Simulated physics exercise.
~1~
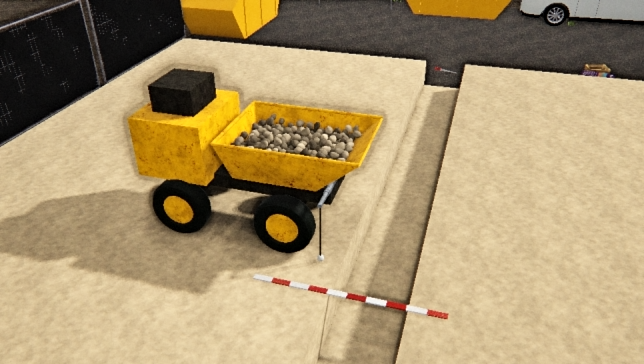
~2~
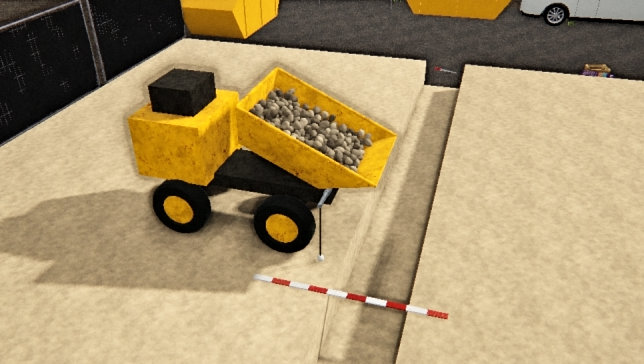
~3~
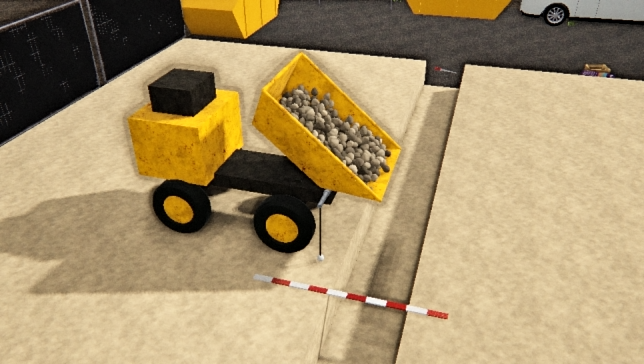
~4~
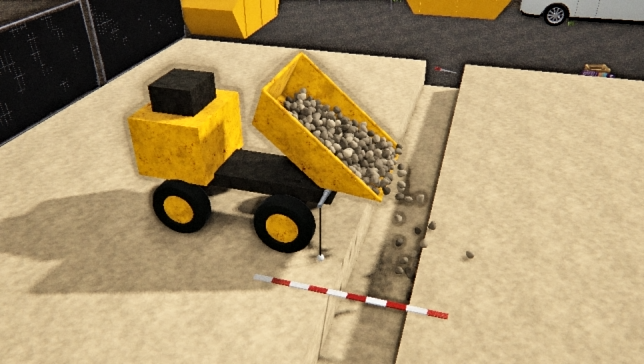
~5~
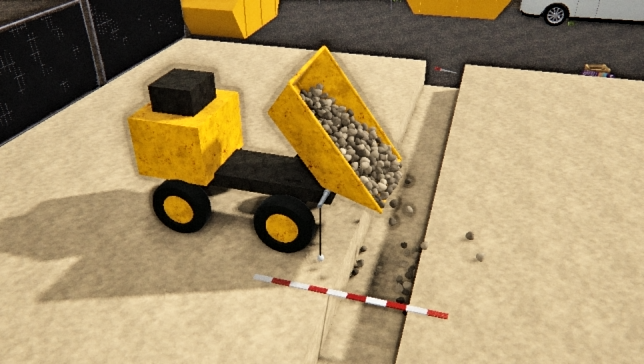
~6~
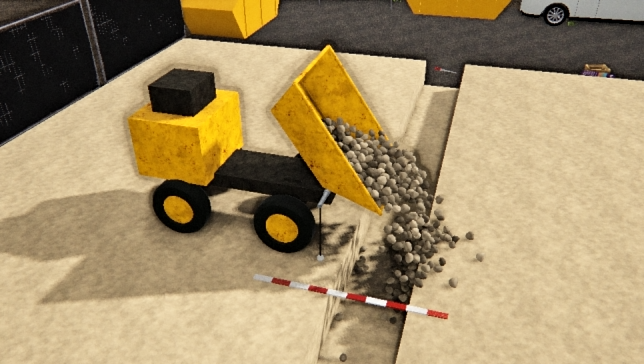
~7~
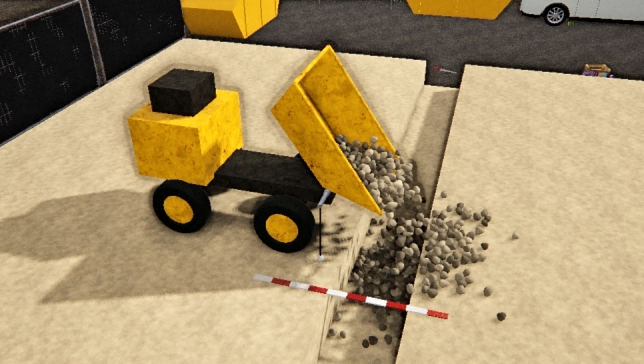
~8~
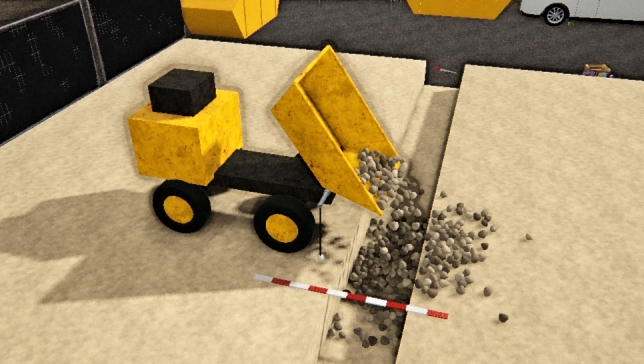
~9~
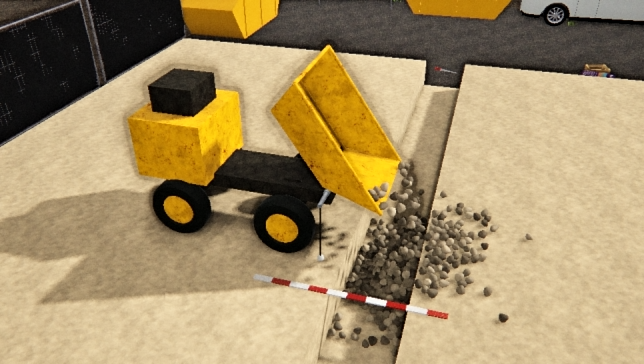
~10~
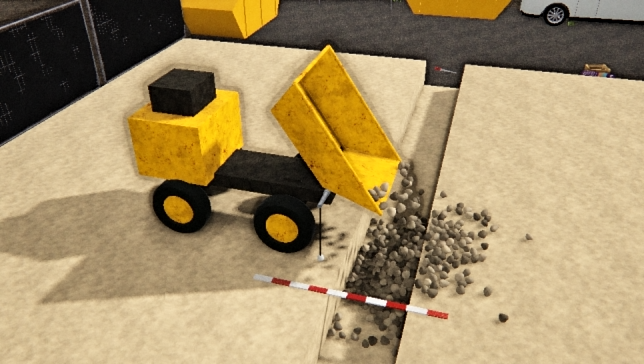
A yellow dumper tipped up its skip of rounded stones in two stages, spilling a few at first and then the rest in a rush, until nearly all lay heaped in the trench, with some scattered on the sand beyond.
